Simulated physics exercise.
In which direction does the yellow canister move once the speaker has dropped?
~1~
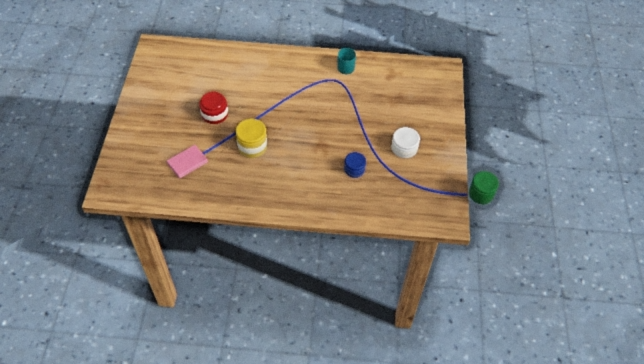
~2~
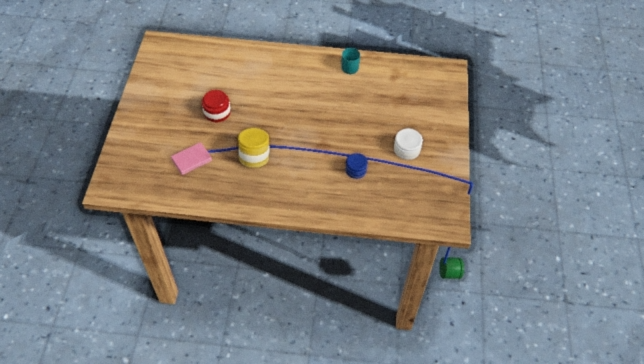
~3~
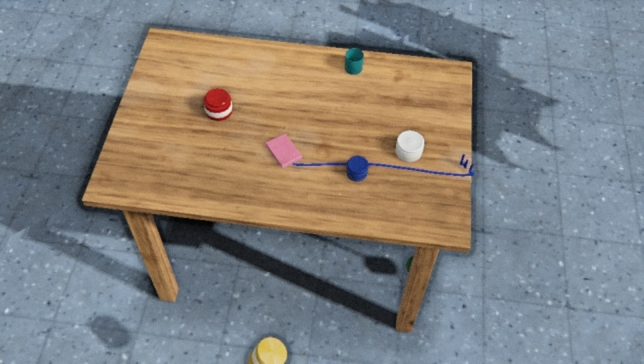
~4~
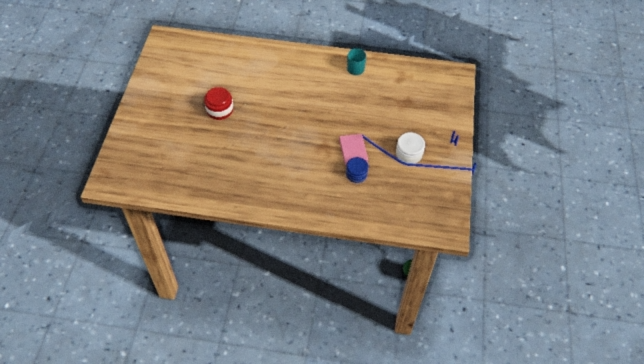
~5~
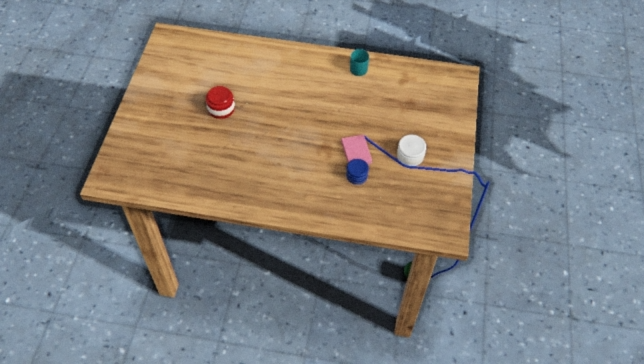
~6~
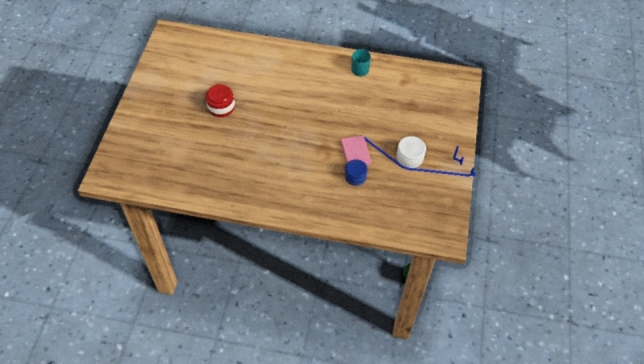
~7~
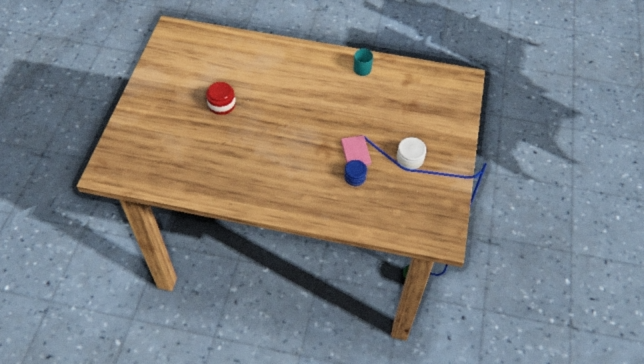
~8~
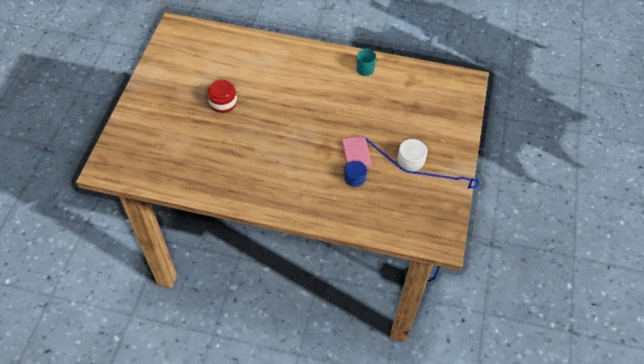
It moves down the view, leaving the tabletop and ending up below the table's near side.
